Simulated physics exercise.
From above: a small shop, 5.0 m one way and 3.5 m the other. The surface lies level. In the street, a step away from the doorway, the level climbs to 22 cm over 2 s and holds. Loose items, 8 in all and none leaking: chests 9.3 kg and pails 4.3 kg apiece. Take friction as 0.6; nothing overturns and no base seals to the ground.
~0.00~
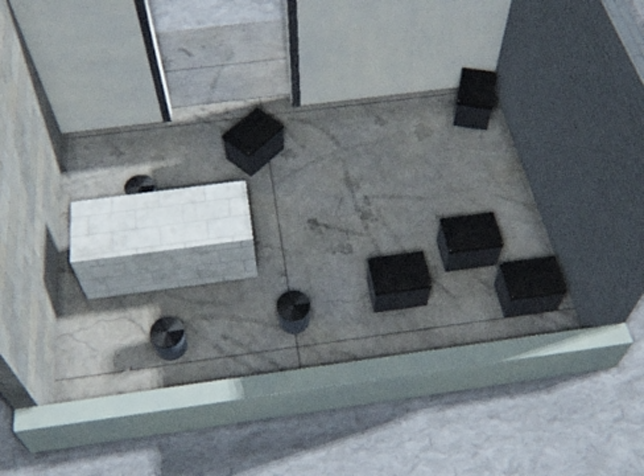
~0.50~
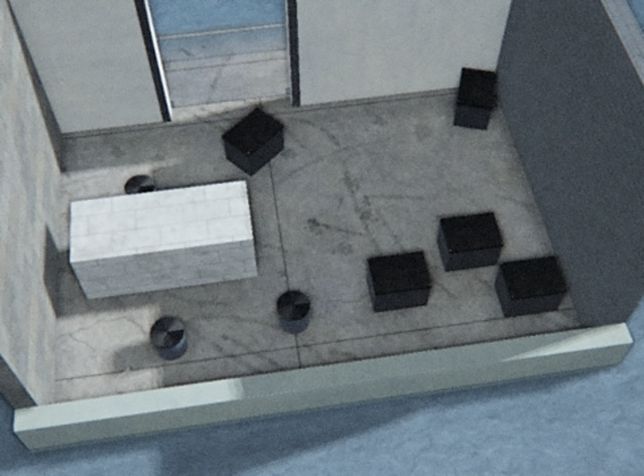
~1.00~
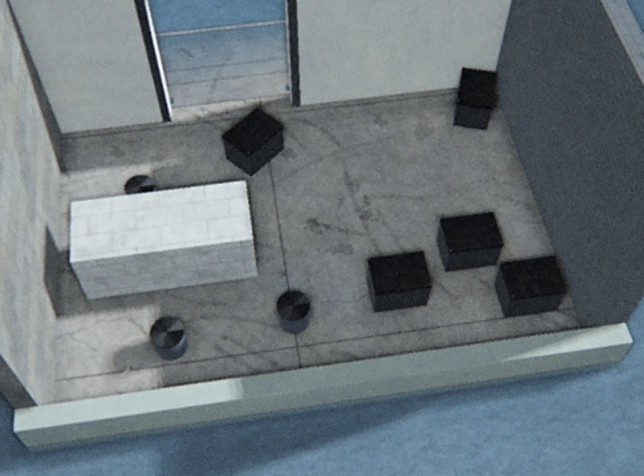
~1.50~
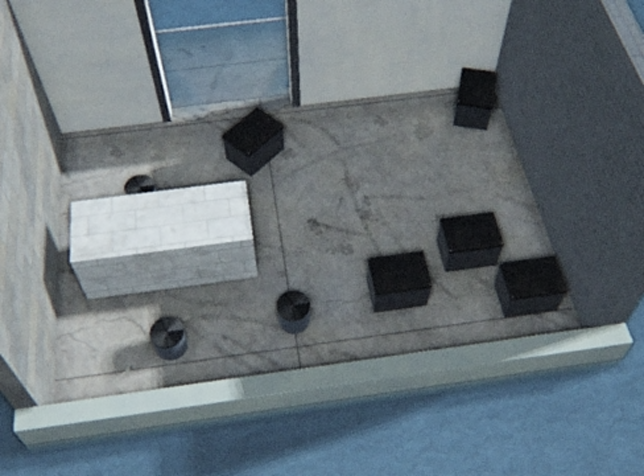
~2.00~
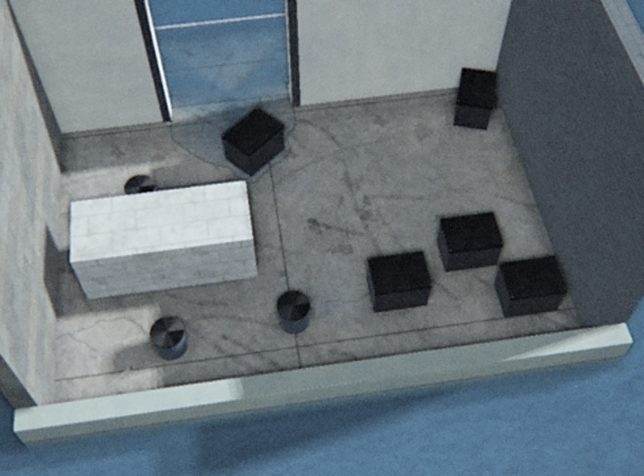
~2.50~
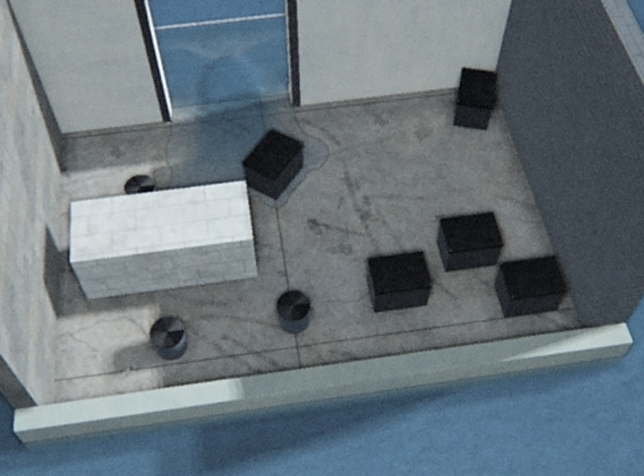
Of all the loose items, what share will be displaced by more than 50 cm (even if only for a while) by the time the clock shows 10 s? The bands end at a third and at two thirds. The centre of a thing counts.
Share: At least two thirds.
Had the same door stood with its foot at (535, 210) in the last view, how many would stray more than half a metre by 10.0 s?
Then 6.
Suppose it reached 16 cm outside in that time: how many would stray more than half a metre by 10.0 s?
In that case 4 of them.
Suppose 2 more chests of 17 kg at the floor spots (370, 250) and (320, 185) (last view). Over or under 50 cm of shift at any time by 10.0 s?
In that order: Over, more.
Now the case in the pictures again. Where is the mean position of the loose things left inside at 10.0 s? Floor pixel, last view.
Near (350, 221).
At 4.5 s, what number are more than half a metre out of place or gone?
I count 2.
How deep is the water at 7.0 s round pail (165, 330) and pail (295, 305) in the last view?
Roughly 4 and 4 cm.
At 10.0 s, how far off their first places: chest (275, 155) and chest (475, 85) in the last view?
In that order: 250 cm, 80 cm.
After 3.5 s 1 of 8 are over 50 cm from their spots; 0 afloat.
After 4.5 s 2 of 8 are over 50 cm from their spots; 1 afloat.
After 7.0 s 4 of 8 are over 50 cm from their spots; 5 afloat.
After 10.0 s 7 of 8 are over 50 cm from their spots, and 8 have been at some point; 8 afloat.
